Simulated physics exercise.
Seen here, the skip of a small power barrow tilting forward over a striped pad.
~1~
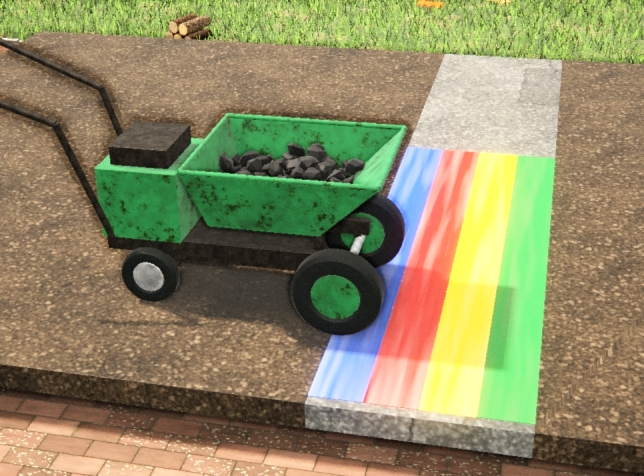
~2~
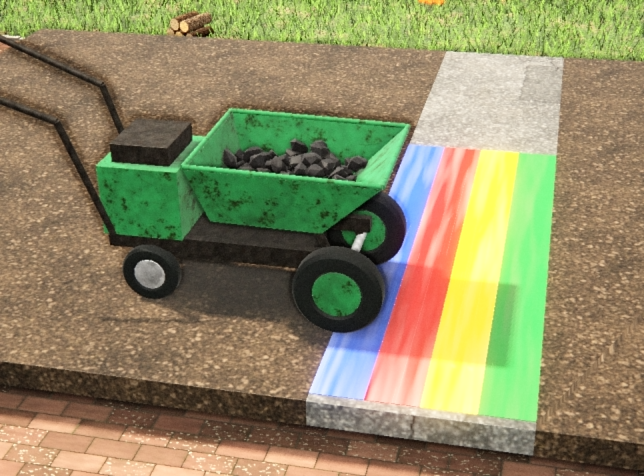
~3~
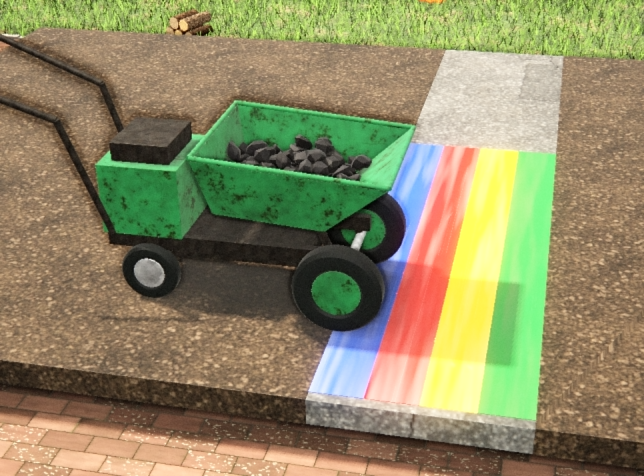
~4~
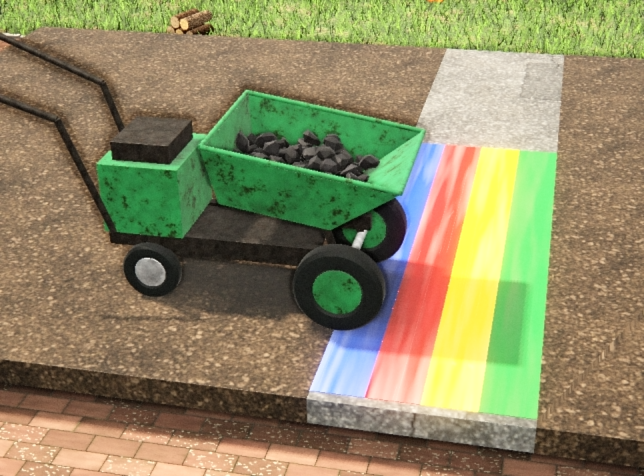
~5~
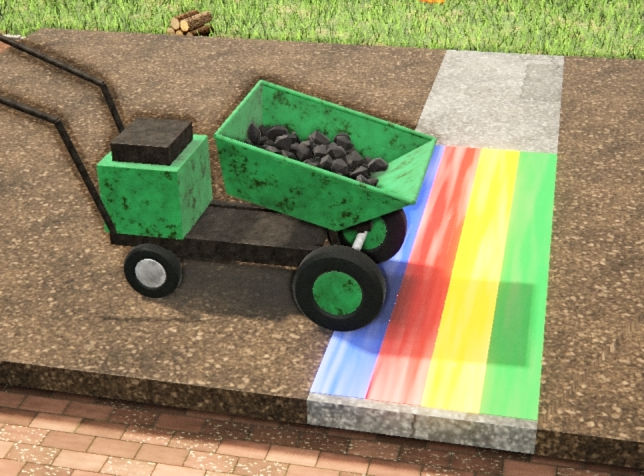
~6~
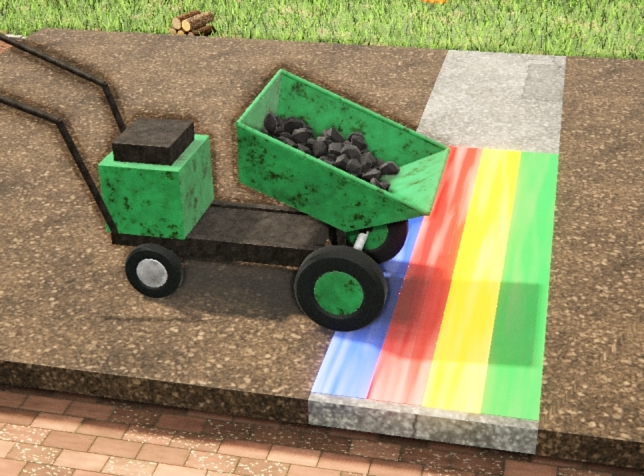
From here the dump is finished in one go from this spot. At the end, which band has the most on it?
The green strip carries the most.
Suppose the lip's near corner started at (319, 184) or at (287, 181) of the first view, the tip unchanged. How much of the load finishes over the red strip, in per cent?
About 20 and 40 per cent.
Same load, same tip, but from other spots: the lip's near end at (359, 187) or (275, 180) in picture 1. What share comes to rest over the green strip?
In turn 30 and 10 in a hundred.
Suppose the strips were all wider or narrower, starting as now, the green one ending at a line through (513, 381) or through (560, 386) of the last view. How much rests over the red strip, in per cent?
In turn 0 and 0 in a hundred.
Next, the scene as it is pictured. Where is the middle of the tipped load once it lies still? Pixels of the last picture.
Around (527, 304).
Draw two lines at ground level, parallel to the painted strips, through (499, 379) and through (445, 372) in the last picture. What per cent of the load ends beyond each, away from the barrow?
The first gives 60 %, the second 90 %.
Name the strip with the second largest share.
It is yellow.
Soon, skip tipped steeply; all in the skip.
A while on, skip tipped right over; about half in the skip; a small part over the yellow strip; about a third over the green strip; a stray few off the paint.
Towards the end, skip tipped right over; a small part in the skip; about a quarter over the yellow strip; about a third over the green strip; about a quarter off the paint.
Finally, skip tipped right over; a small part in the skip; none over the blue strip; none over the red strip; about a quarter over the yellow strip; about half over the green strip; about a quarter off the paint.
